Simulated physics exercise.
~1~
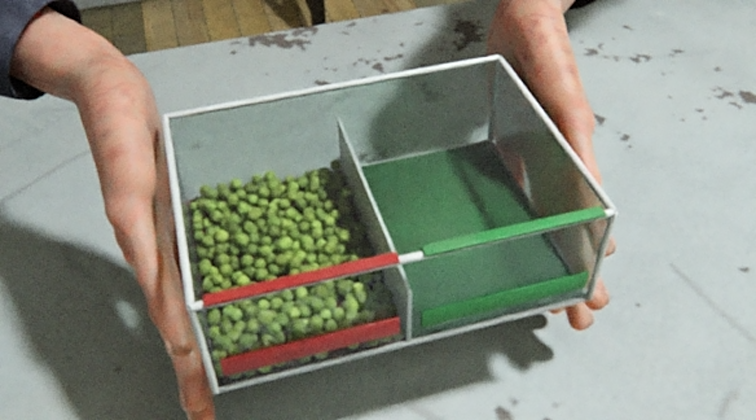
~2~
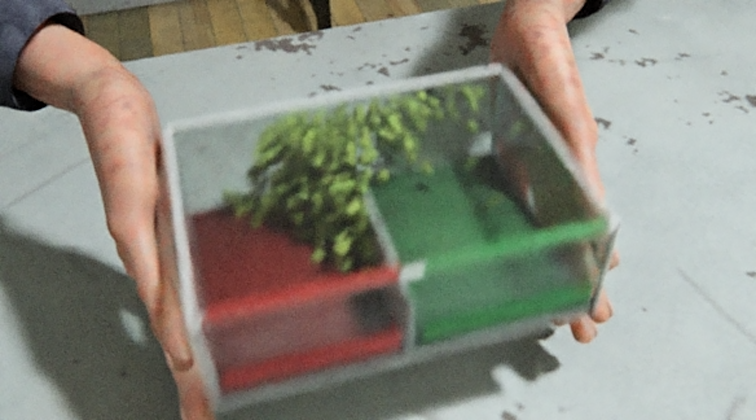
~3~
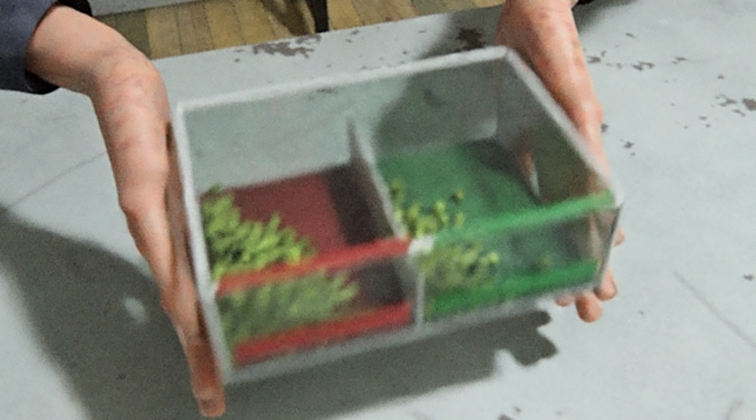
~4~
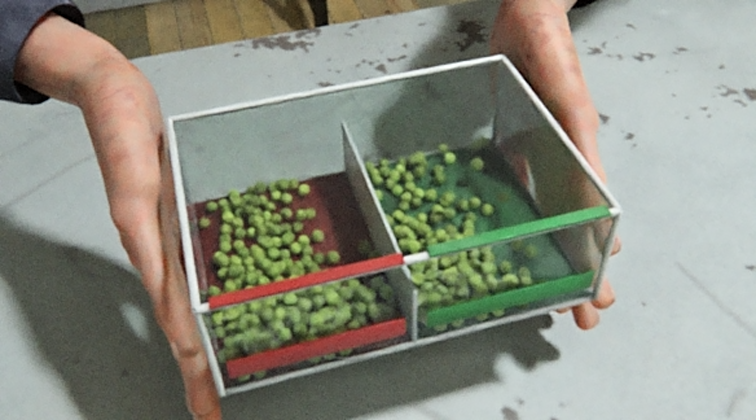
We see two hands holding a clear, divided box with green peas filling the red-floored left side, then shaking it so the peas fly up and scatter over the partition, ending with peas lying in both the red and green compartments, somewhat more in the red.
